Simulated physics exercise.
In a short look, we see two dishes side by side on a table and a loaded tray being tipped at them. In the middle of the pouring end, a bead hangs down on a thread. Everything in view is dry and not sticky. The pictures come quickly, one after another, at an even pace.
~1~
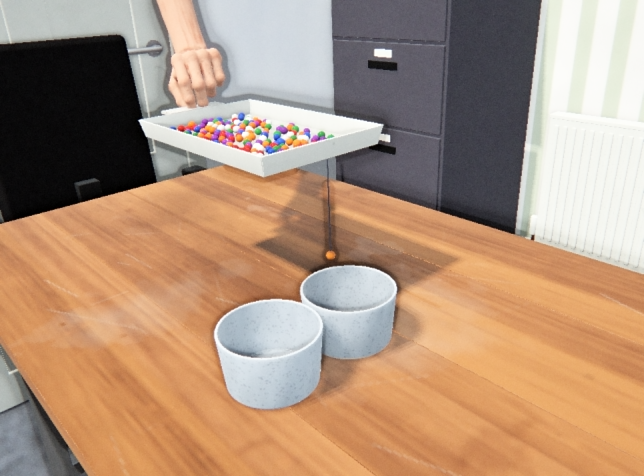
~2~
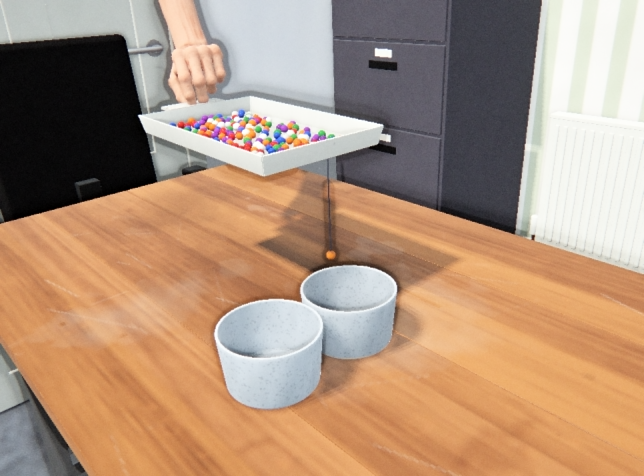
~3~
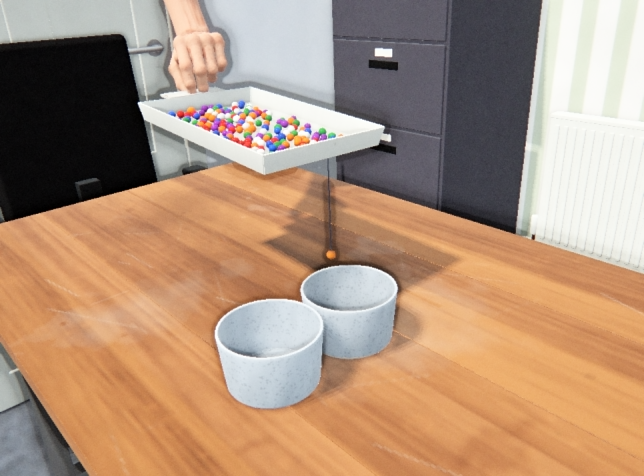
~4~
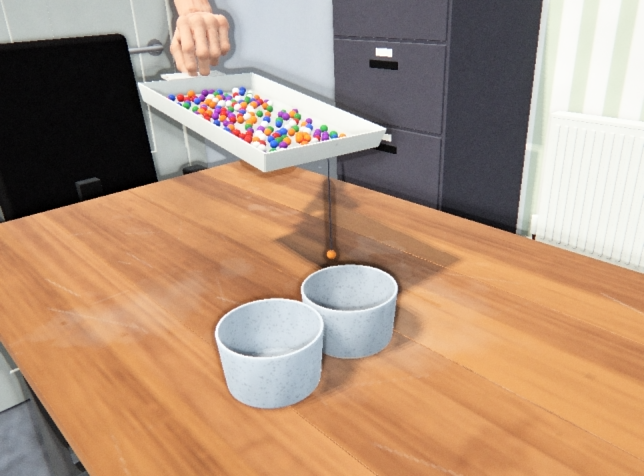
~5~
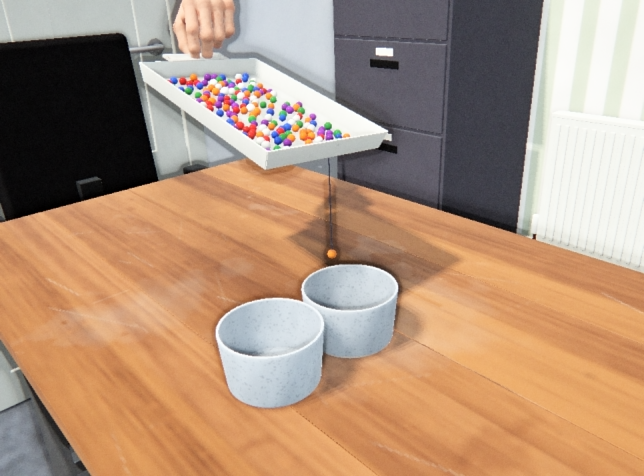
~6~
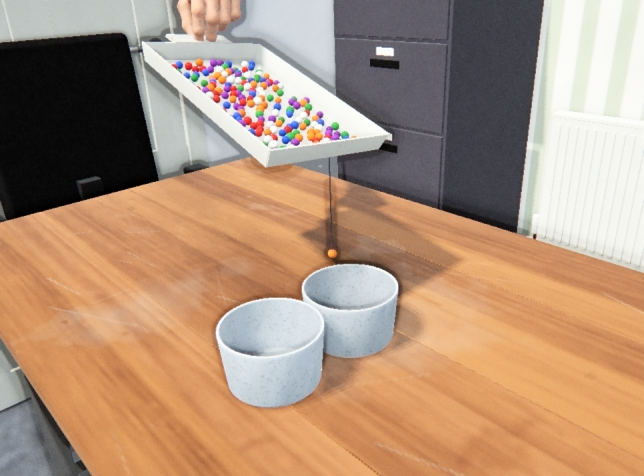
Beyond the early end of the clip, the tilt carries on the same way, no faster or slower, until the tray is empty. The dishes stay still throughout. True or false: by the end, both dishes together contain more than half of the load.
False.
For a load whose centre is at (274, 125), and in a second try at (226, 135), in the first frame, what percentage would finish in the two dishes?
In order, 10 per cent then 10 per cent.
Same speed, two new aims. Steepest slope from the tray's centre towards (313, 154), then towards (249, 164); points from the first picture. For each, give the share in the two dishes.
Somewhere close to 50 % the first time, 40 % the second.
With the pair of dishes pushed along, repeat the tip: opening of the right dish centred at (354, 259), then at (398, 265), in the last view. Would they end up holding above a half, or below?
Catch, run one: Below the halfway mark; run two: Past the halfway mark.
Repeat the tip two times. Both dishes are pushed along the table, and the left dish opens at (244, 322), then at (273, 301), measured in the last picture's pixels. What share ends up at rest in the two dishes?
0 and 20 in a hundred.
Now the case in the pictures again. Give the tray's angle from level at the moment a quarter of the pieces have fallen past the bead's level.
It's turned some 80 degrees by then.
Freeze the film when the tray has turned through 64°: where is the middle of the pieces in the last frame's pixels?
Roughly at (354, 139).
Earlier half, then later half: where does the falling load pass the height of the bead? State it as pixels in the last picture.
Around (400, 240) first; around (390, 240) second.
Soon after the last picture, tray tipped steeply; most on the tray; a stray few outside both; about a quarter in the air.
A little later, tray tipped past a quarter turn; about a quarter on the tray; a small part in the right dish; about half outside both; about a quarter in the air.
Later still, tray tipped past a quarter turn; a stray few in the left dish; a small part in the right dish; most outside both.
By the end, tray tipped past a quarter turn; a stray few in the left dish; a small part in the right dish; most outside both.
